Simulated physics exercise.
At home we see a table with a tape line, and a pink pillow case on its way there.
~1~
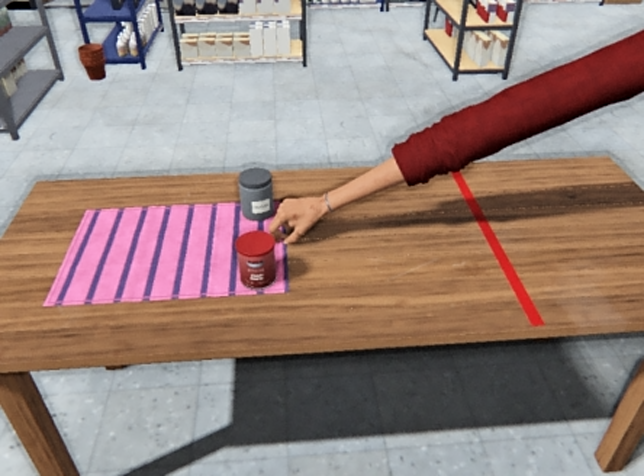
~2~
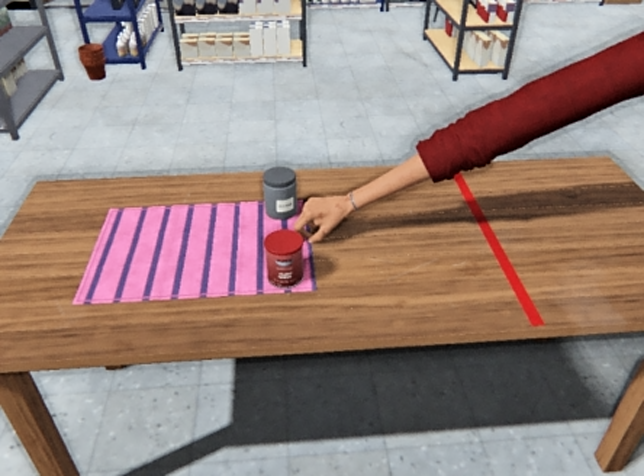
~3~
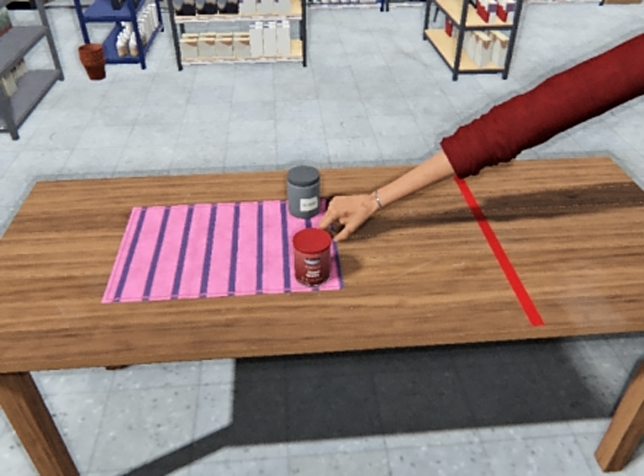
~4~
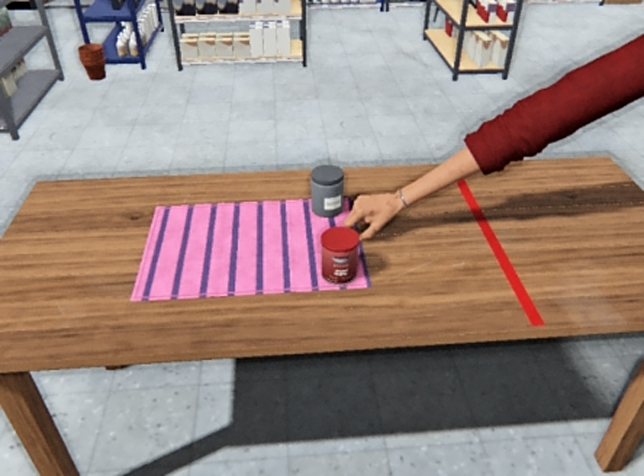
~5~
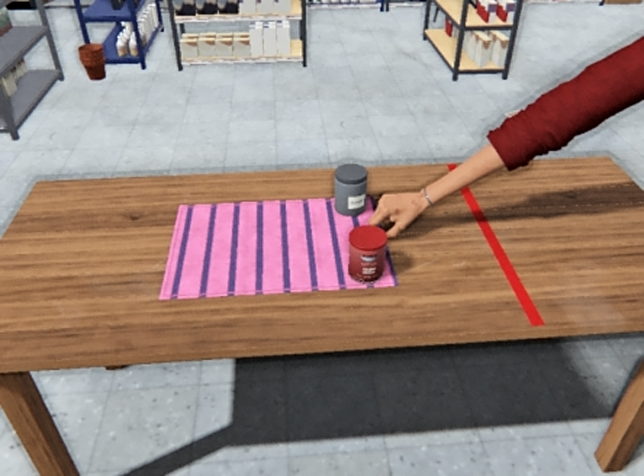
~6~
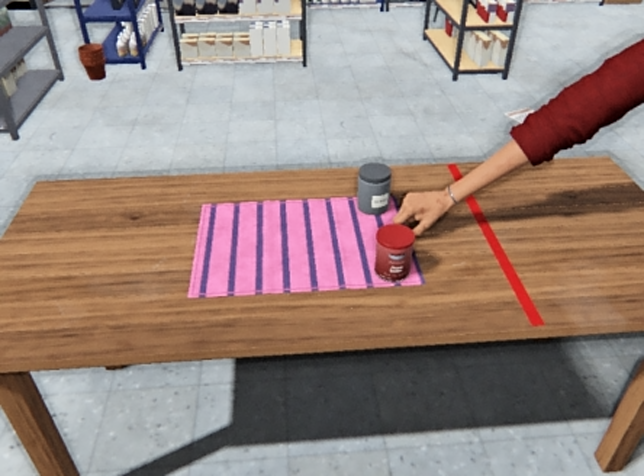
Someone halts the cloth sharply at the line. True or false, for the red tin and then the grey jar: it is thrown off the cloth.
Taking each, the red tin: True, the grey jar: True.
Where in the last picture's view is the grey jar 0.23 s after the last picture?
Its middle is then about (474, 184) in the last view.
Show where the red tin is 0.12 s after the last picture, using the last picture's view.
About (458, 250).
Then, 0.12 s on from there, hem short of the tape; red tin on the cloth near (458, 250); grey jar on the cloth near (429, 186).
Then, 0.23 s on from there, hem at the tape; red tin ahead of the hem near (510, 247); grey jar ahead of the hem near (474, 184).
In the end, hem at the tape; red tin ahead of the hem near (534, 242); grey jar knocked over near (531, 188). The red tin slides clear of the cloth and the grey jar leaves the cloth.
